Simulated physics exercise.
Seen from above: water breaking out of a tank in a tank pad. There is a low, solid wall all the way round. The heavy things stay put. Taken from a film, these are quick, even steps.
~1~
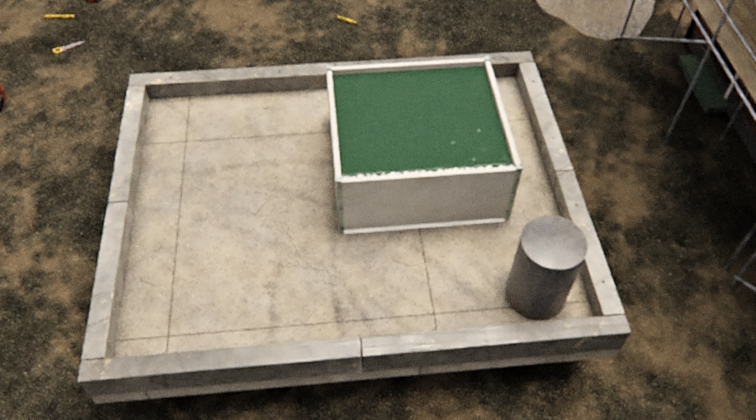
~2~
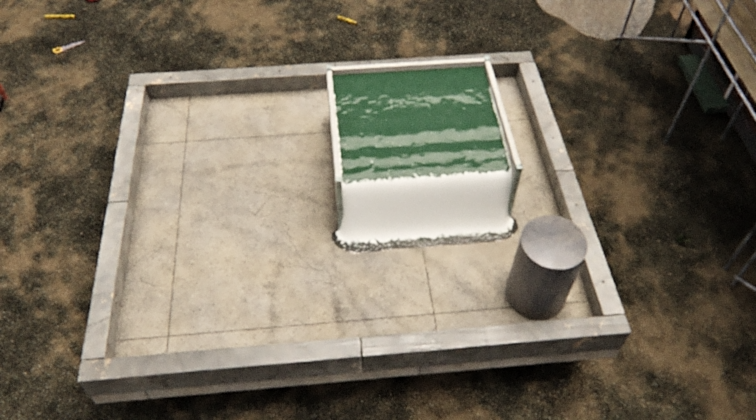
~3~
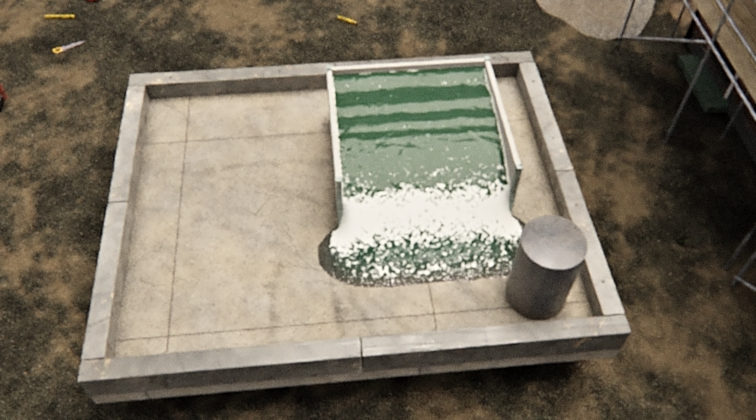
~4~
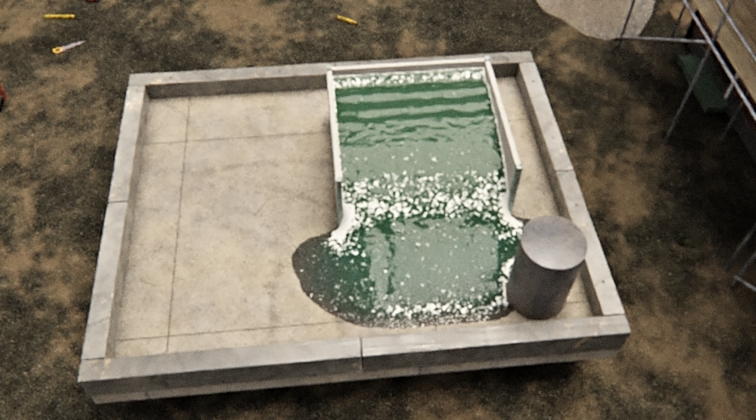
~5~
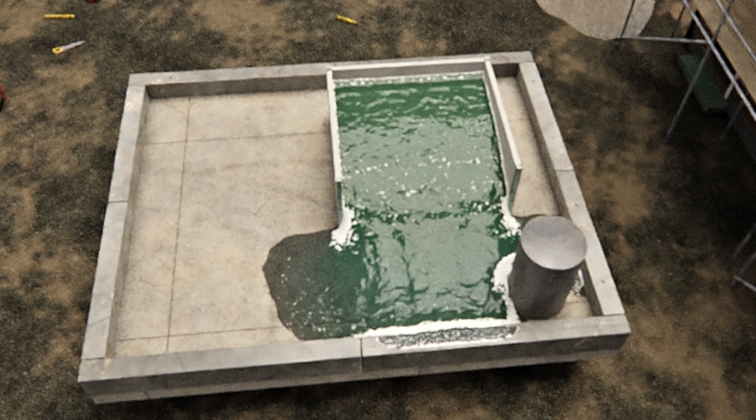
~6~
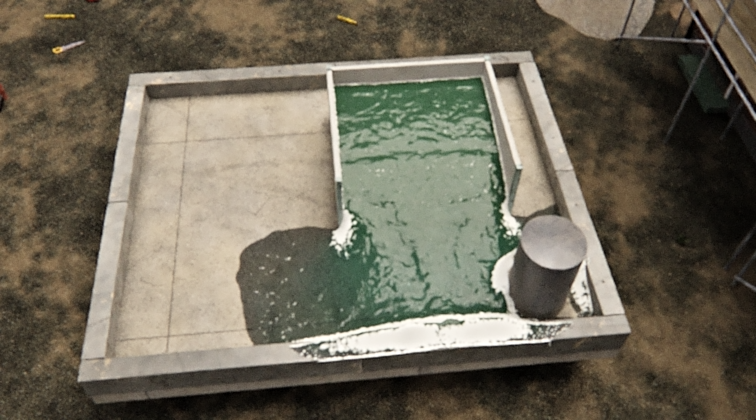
Green water burst out of the front of a tank, rushed across the walled pale pad in a white froth, then reached the near wall and cylinder and spread leftward along the floor.
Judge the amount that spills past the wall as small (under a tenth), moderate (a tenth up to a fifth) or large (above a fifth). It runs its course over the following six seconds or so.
It is large.
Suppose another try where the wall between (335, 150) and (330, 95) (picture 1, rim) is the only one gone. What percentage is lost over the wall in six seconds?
About 8 %.
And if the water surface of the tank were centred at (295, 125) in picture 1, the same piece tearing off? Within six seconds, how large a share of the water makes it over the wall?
Near 22 in a hundred, I reckon.
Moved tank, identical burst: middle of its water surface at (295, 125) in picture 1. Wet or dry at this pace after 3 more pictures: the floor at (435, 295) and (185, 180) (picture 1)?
First spot swamped, second spot spared.
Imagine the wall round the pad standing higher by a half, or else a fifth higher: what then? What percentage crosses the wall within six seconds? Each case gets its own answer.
8 % then 16 %.
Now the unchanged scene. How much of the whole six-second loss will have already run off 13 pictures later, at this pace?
It comes to around 90 per cent.
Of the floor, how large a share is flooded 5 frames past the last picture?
Some 35 per cent.
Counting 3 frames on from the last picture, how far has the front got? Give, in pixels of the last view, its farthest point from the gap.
Close to (164, 364).
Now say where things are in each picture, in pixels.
The first picture shows still water in the water tank at (418, 120).
In the second picture, the front is at (337, 234), out from the gap at (426, 208).
In the third picture, the front is at (329, 263), out from the gap at (426, 209).
In the fourth picture, the front is at (310, 286), out from the gap at (425, 211).
In the fifth picture, water pours out at (425, 212) and has run to (307, 337).
In the sixth picture, the front is at a hidden place, out from the gap at (425, 212).
A moment on, water covers 30 % of the floor; the low wall has let 3 % over.
Next, water covers 35 % of the floor; the low wall has let 8 % over.
Then, water covers 55 % of the floor; the low wall has let 22 % over.
Later, water covers 70 % of the floor; the low wall has let 25 % over.
In the end, water covers 80 % of the floor; the low wall has let 25 % over.
